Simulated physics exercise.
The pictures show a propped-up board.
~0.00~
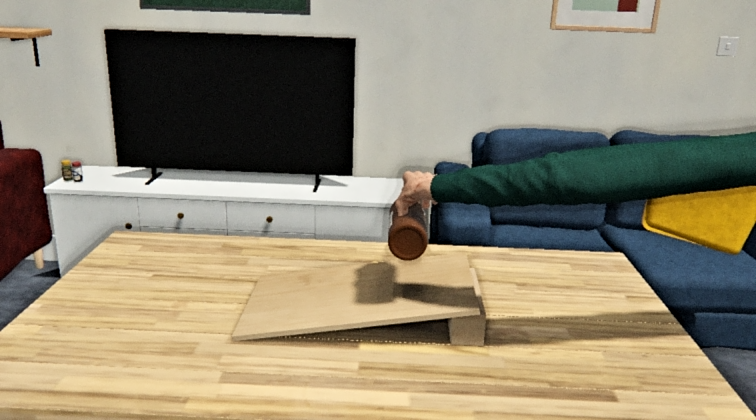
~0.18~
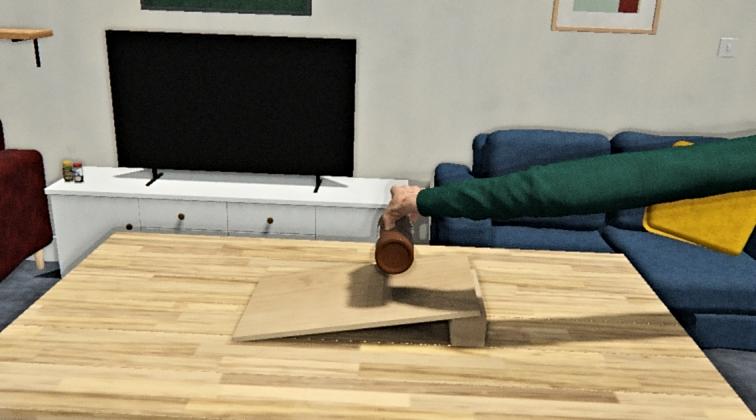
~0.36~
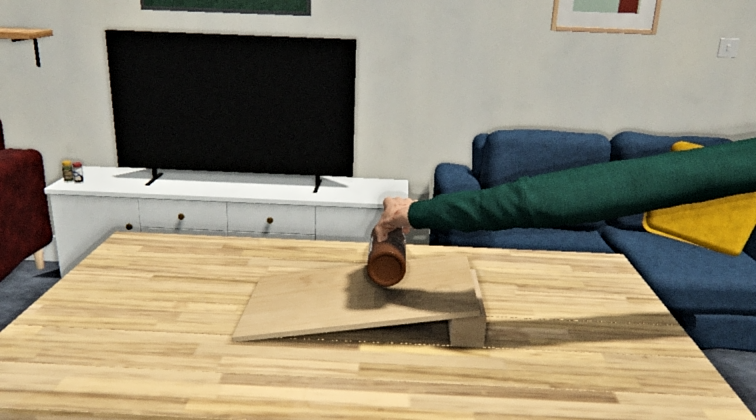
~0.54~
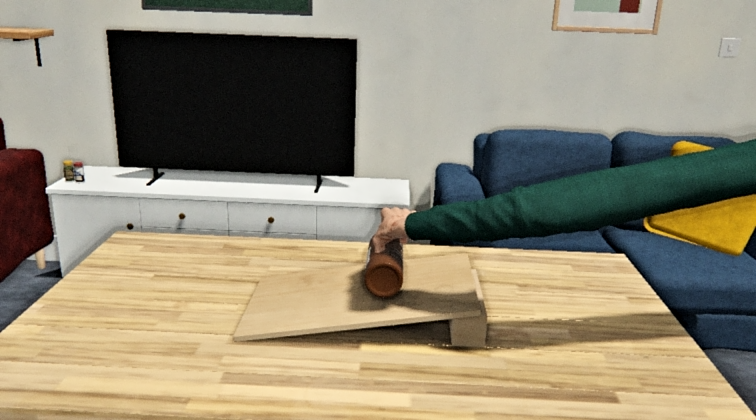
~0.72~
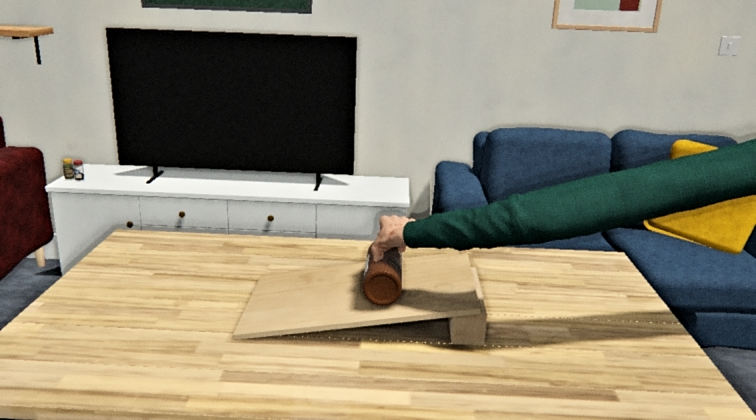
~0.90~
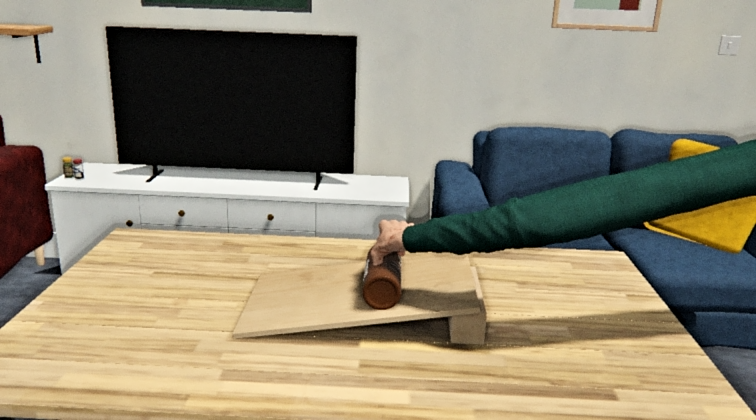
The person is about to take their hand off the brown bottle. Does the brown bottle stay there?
In the end the brown bottle goes downhill.
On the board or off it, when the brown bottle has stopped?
The brown bottle comes off the board.
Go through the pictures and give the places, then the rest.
The first picture shows coming down; brown bottle (407, 222).
The second picture shows coming down; brown bottle (395, 235).
The third picture shows coming down; brown bottle (388, 247).
The fourth picture shows coming down; brown bottle (385, 258).
The fifth picture shows coming down; brown bottle (384, 265).
The sixth picture shows in place under the hand; brown bottle (383, 269).
After 1.70 s, brown bottle shifted well along near (275, 281).
After 2.10 s, brown bottle now off the board.
After 2.50 s, things are still on the move.
After 2.80 s, as before.
In the end (3.0 s), off the board, brown bottle. The brown bottle slides or rolls down.
